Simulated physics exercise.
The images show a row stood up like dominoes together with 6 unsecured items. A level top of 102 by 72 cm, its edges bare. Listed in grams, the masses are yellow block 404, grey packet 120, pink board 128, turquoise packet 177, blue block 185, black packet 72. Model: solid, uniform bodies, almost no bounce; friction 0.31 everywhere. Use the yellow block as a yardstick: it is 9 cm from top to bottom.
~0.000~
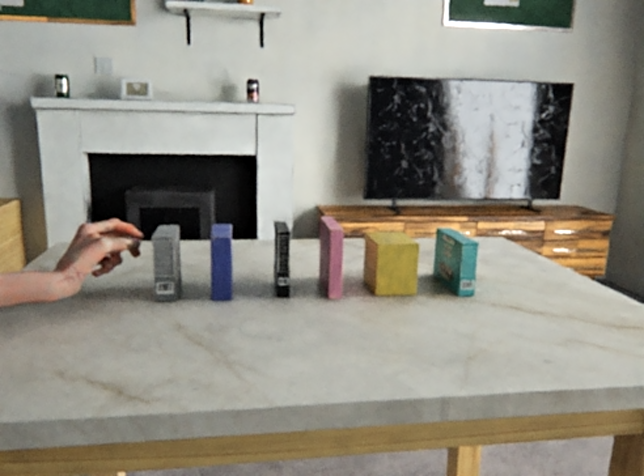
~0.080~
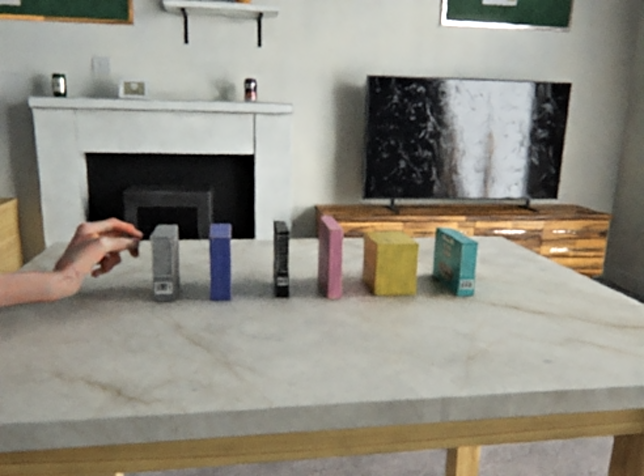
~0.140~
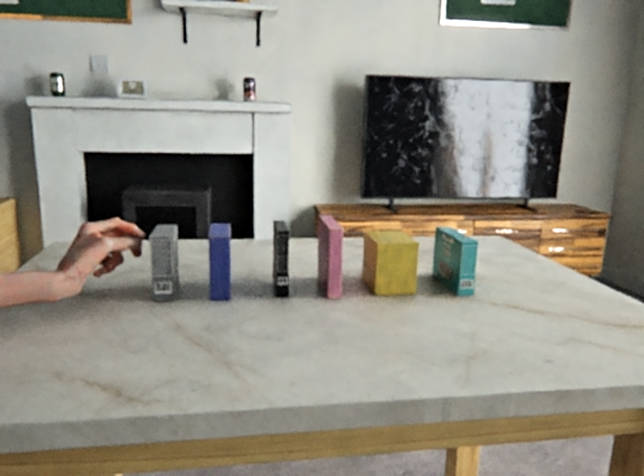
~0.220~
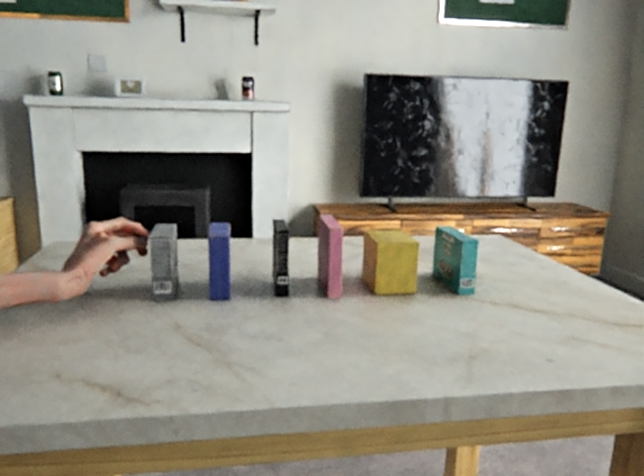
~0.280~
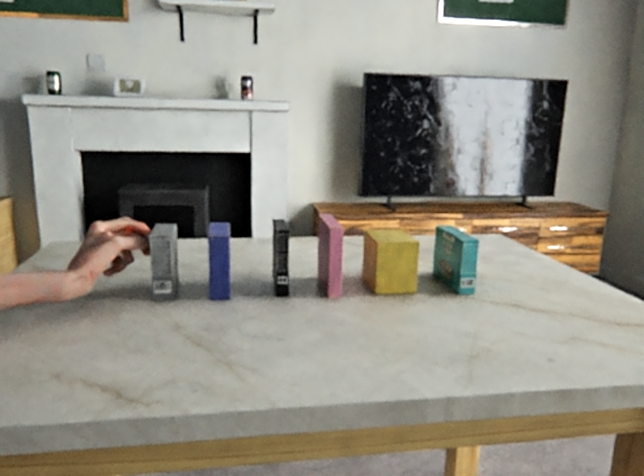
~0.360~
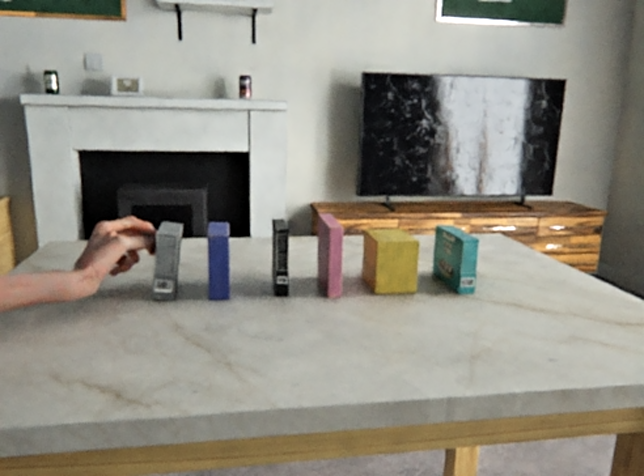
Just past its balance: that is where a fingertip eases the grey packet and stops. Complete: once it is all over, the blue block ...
... has toppled.
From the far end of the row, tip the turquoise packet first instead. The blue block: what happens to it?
In that case the blue block does not fall.
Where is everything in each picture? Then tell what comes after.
The first frame shows blue block (222, 261); yellow block (390, 263).
The second frame shows black packet (281, 258); yellow block (389, 262).
The third frame shows pink board (330, 255); black packet (281, 258).
The fourth frame shows yellow block (389, 261); pink board (330, 255).
The fifth frame shows black packet (280, 257); yellow block (389, 260).
The sixth frame shows grey packet 7° over; blue block (219, 260); pink board (329, 254).
By 0.76 s, grey packet 39° over; blue block tilted 9° near (225, 259).
By 1.06 s, grey packet 68° over; blue block tilted 72° near (257, 271); black packet tilted 33°; pink board tilted 5°.
By 1.16 s, grey packet 69° over; blue block on its side near (260, 277); black packet tilted 48°; pink board tilted 33°.
When it is over (1.6 s), lying over on the table, blue block and black packet; the other 2 within 5 cm of the start. End places, in pixels of the last picture, blue block near (261, 279).
